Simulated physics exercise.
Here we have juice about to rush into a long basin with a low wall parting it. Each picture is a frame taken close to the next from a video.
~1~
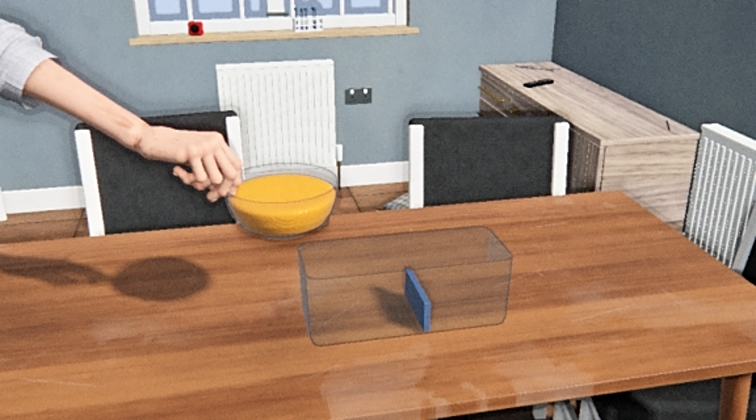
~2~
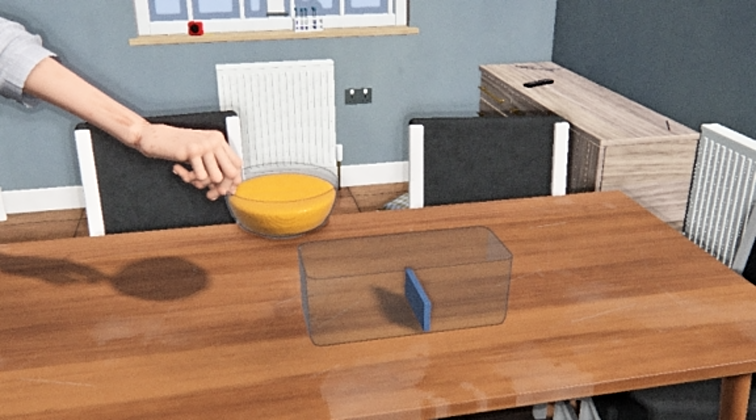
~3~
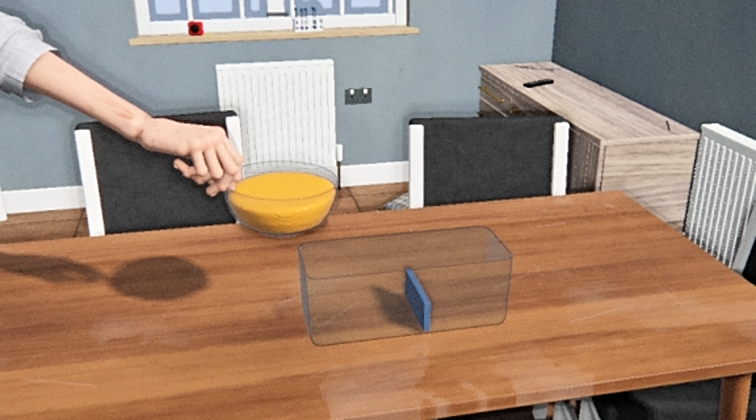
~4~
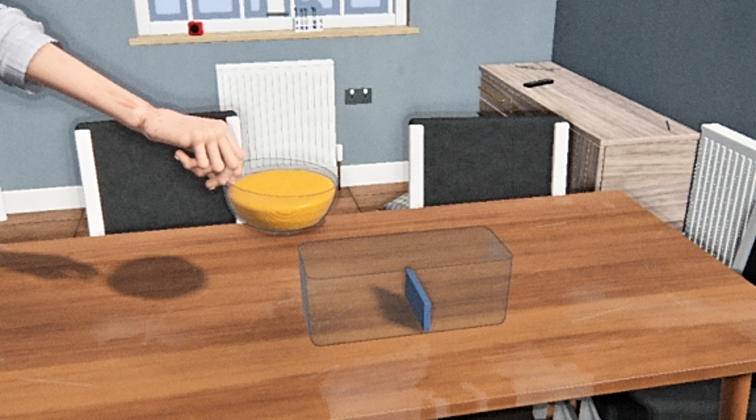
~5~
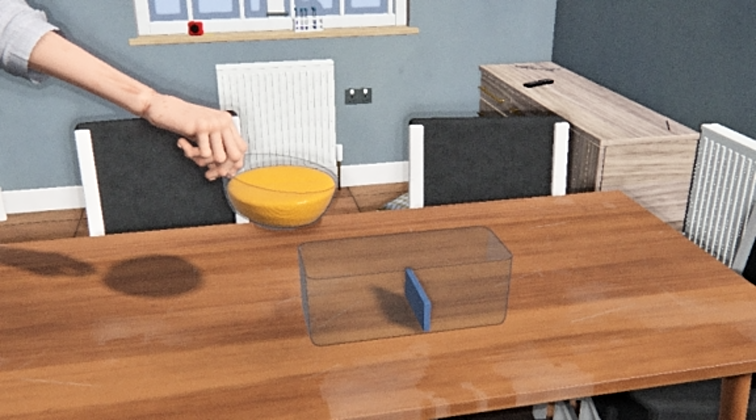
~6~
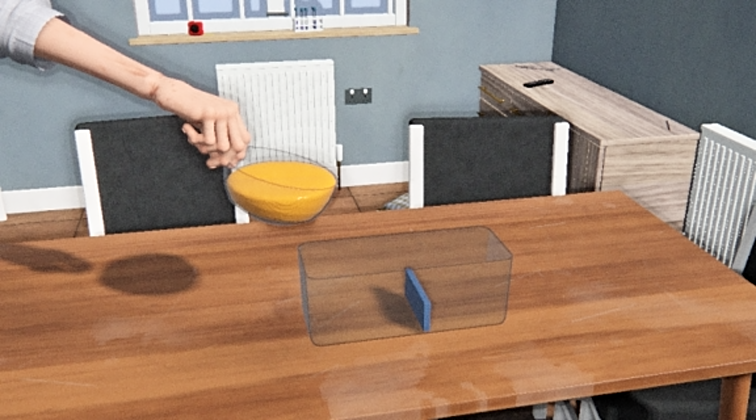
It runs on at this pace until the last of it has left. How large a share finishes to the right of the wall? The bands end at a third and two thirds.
I expect what gathers right of the wall to fall within one third to two thirds.
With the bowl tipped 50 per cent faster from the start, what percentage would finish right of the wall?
Close to 45 out of every hundred.
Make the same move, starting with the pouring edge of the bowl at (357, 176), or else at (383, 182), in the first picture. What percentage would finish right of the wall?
Close to 75 in a hundred, then close to 80 in a hundred.
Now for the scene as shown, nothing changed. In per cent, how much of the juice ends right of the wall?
I'd say close to 45 per cent.
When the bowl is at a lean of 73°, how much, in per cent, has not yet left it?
Some 45 per cent has not yet come out.
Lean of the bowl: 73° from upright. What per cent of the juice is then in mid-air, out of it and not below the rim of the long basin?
45 %.
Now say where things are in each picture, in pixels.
It leans 0°; its right rim is at (337, 178); the juice meets the walls at (227, 196) and (334, 188); the long basin's rim runs from (302, 262) to (501, 242); the wall's top is at (417, 286), in the first frame.
It leans 1°; its right rim is at (337, 178); the juice meets the walls at (227, 195) and (334, 187), in the second frame.
It leans 3°; its right rim is at (337, 178); the juice meets the walls at (227, 194) and (334, 185), in the third frame.
It leans 6°; its right rim is at (337, 179); the juice meets the walls at (227, 191) and (334, 183), in the fourth frame.
It leans 10°; its right rim is at (337, 179); the juice meets the walls at (226, 186) and (334, 179), in the fifth frame.
It leans 16°; its right rim is at (336, 179); the juice meets the walls at (226, 180) and (335, 176), in the sixth frame.
A moment on, the bowl is tipped part way and 46 per cent is still to pour, 8 is left of the wall and 0 right of it.
Next, the bowl is tipped right over and 2 per cent is still to pour, 34 is left of the wall and 46 right of it.
Then the bowl is tipped right over and 0 per cent is still to pour, 53 is left of the wall and 43 right of it.
Later the bowl is tipped right over and 0 per cent is still to pour, 54 is left of the wall and 43 right of it.
In the end 54 per cent lies left of the wall, 43 right of it and 3 outside.
